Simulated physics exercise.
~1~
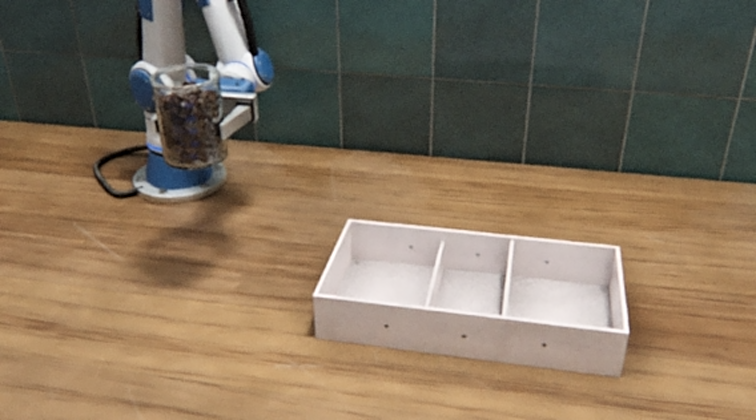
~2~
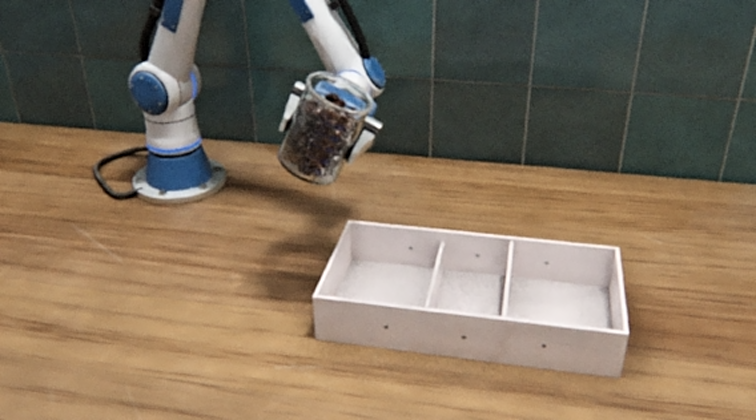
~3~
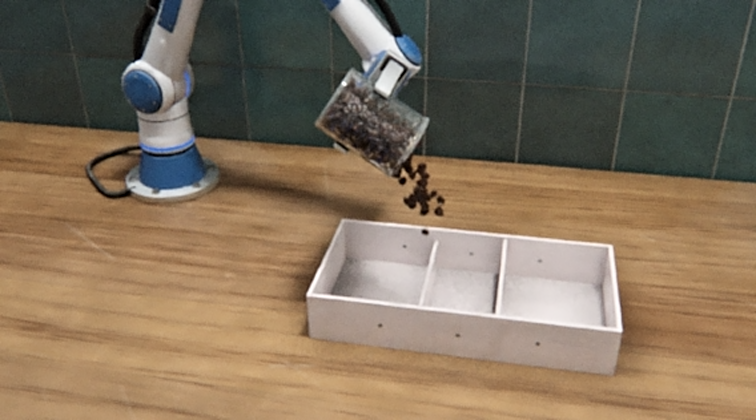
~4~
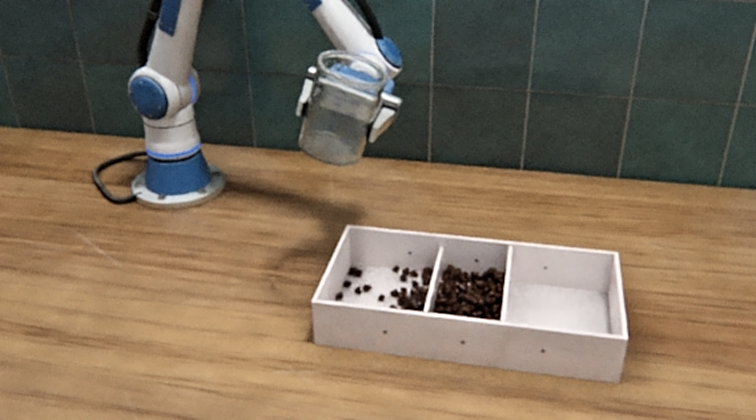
A blue and white robot arm carried a clear beaker of dark beans right toward a white divided box, tipped it and poured them out, then held the empty beaker more upright, leaving most beans heaped in the middle section and some scattered in the left.
